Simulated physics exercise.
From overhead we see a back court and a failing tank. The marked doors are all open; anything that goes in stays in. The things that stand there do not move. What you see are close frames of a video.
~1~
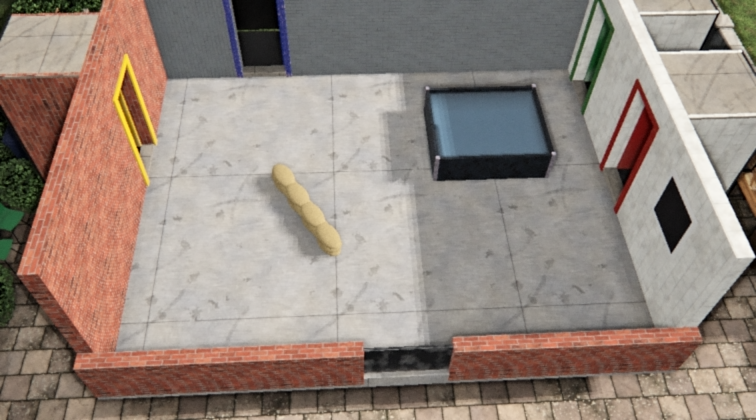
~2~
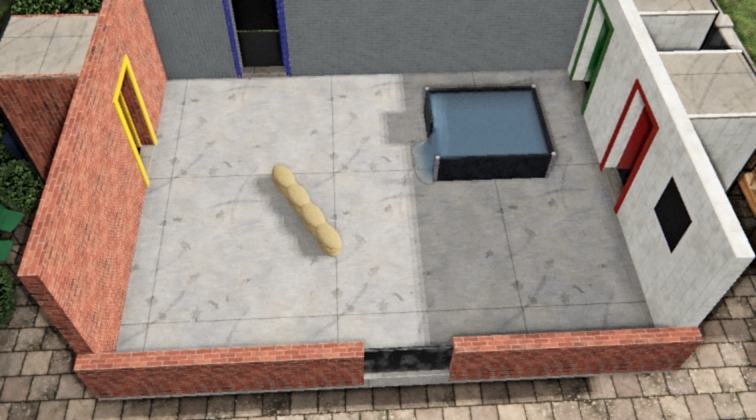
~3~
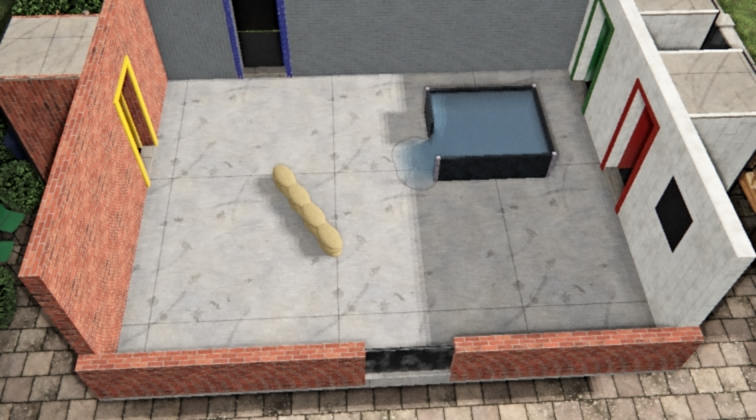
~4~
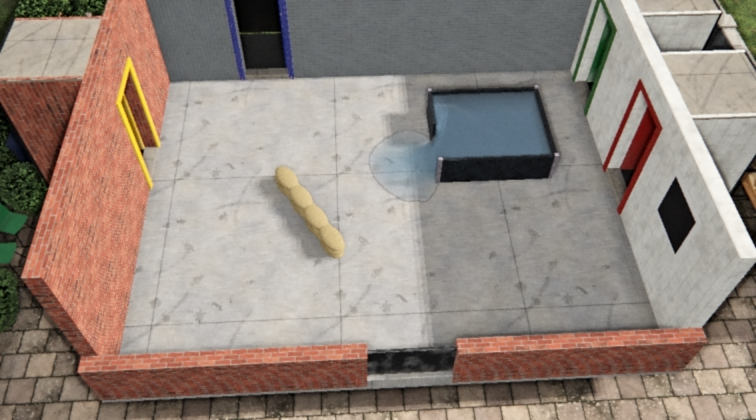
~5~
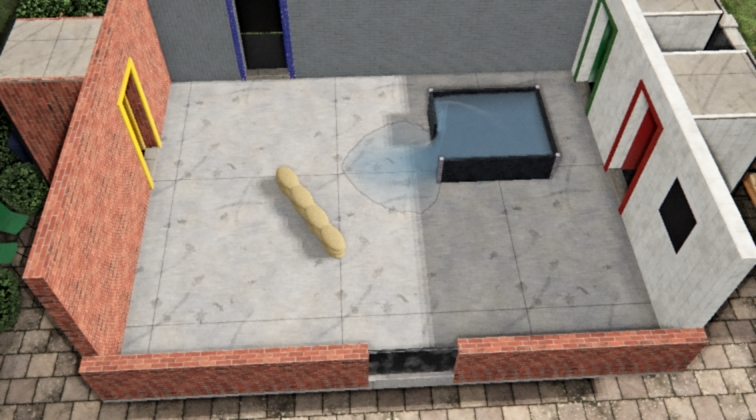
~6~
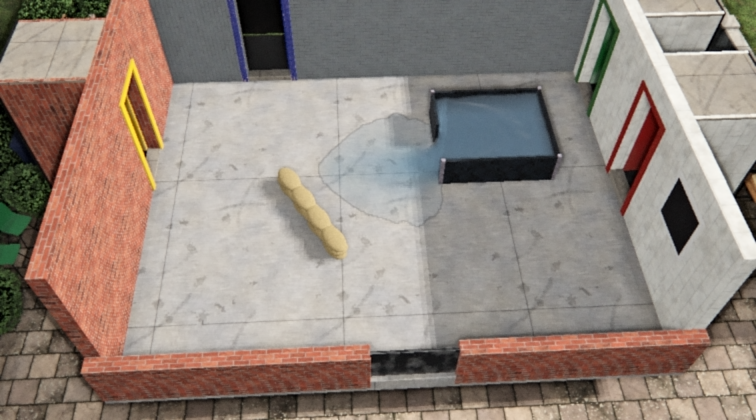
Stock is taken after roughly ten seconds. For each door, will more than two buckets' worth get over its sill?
At the end, the yellow door will be over the cap. The green door will be at or under the cap. The blue door will be at or under the cap. The red door will be at or under the cap.
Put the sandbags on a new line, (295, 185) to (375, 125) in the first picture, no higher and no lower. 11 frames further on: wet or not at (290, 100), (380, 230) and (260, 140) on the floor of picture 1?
In turn: Spared, submerged, spared.
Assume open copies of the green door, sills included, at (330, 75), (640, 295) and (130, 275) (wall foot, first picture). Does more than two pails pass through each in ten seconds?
The three doors, in turn: Is short of it, is short of it, is short of it.
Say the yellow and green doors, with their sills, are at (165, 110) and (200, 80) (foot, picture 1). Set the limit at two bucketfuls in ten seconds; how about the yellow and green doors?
In short: Yellow door is over, green door floods.
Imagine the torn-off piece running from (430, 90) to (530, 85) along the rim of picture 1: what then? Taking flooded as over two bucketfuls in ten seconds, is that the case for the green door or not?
Green door: Crosses the threshold.
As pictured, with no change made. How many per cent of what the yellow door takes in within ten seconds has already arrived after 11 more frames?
About 0 per cent.
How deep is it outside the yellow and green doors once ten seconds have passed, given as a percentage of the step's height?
First 140 percent, then 0 percent.
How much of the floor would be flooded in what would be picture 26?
I'd put it at roughly 35 per cent.
A moment on, water covers 15 % of the floor; the yellow door not reached, the green door not reached, the blue door not reached, the red door not reached.
Next, water covers 25 % of the floor; the yellow door not reached, the green door not reached, the blue door not reached, the red door not reached.
Then, water covers 35 % of the floor; the yellow door under two buckets in, the green door not reached, the blue door wet at the sill, nothing in, the red door not reached.
Later, water covers 50 % of the floor; the yellow door over two buckets in, the green door not reached, the blue door wet at the sill, nothing in, the red door not reached.
In the end, water covers 75 % of the floor; the yellow door over two buckets in, the green door not reached, the blue door wet at the sill, nothing in, the red door not reached.
